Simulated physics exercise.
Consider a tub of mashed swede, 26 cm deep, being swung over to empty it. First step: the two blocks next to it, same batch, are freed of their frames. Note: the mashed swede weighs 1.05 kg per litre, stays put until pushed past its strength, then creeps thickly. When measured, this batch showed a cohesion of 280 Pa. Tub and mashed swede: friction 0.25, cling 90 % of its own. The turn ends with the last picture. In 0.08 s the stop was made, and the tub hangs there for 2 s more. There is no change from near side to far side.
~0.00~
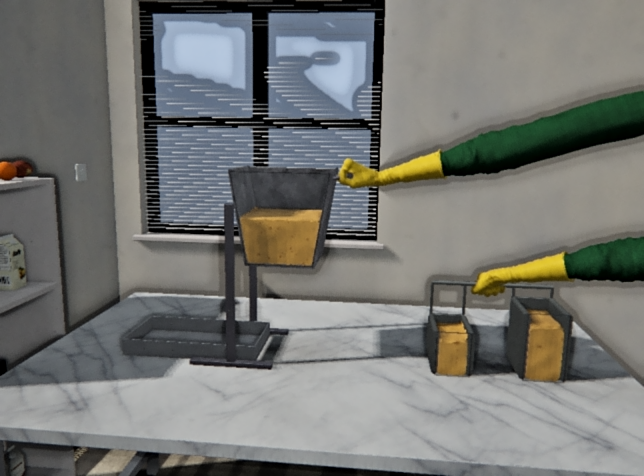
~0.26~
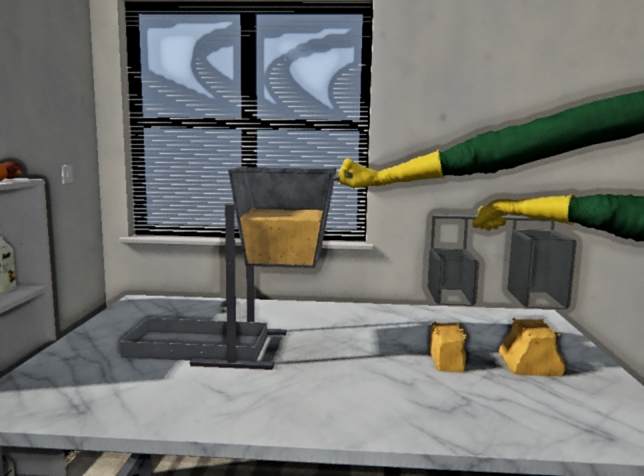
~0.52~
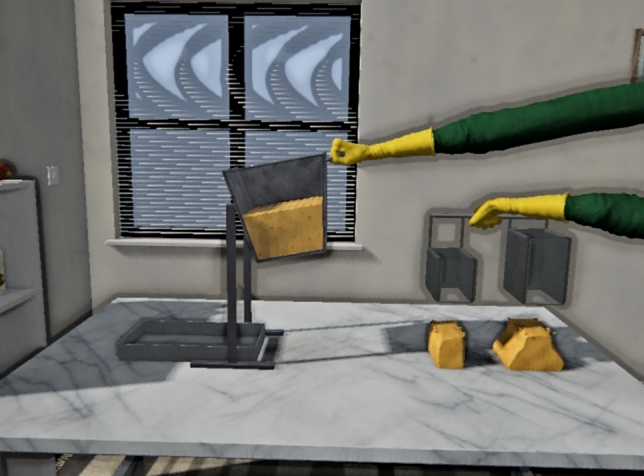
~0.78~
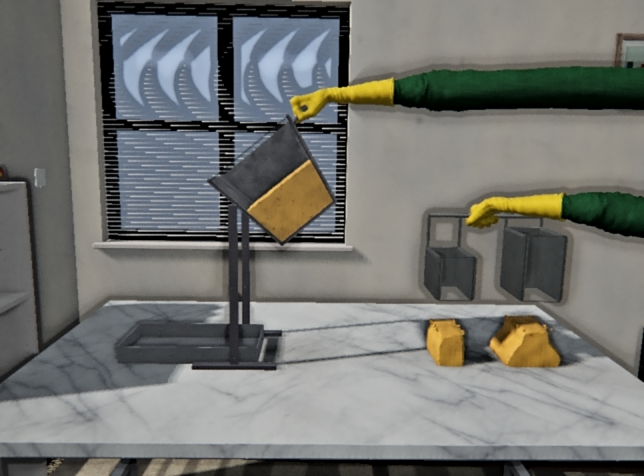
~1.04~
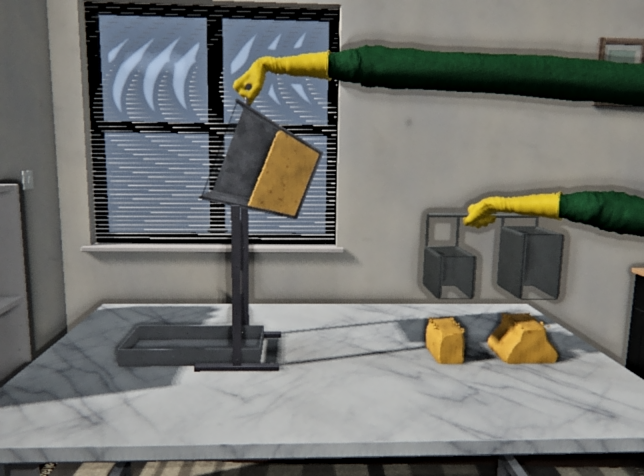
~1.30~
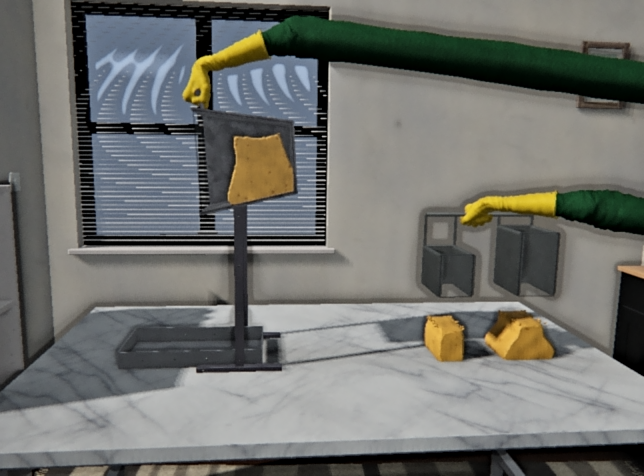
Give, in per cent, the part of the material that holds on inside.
The part that holds on is close to 59 per cent.
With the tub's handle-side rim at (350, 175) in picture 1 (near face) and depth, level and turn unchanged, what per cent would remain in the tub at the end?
Close to 45 per cent would still be in the tub.
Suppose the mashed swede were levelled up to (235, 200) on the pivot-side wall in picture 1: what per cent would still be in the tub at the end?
It would come to roughly 40 percent.
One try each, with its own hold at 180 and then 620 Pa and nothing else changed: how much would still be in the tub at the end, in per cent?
The two runs give near 45 % and near 100 % respectively.
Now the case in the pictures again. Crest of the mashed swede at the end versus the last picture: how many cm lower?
About 11 cm.
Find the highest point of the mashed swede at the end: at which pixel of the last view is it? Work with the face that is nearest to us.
Highest point: Approx. (270, 176).
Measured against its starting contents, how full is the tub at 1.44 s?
I'd put it close to 100 %.
By 1.44 s, the tub is at 94 degrees and holds 100 %.
By 1.61 s, the tub is at 94 degrees and holds 77 %.
By 1.78 s, the tub is at 94 degrees and holds 61 %.
By 1.95 s, the tub is at 94 degrees and holds 59 %.
By 3.30 s, at the end, the tub is at 94 degrees and holds 59 %.
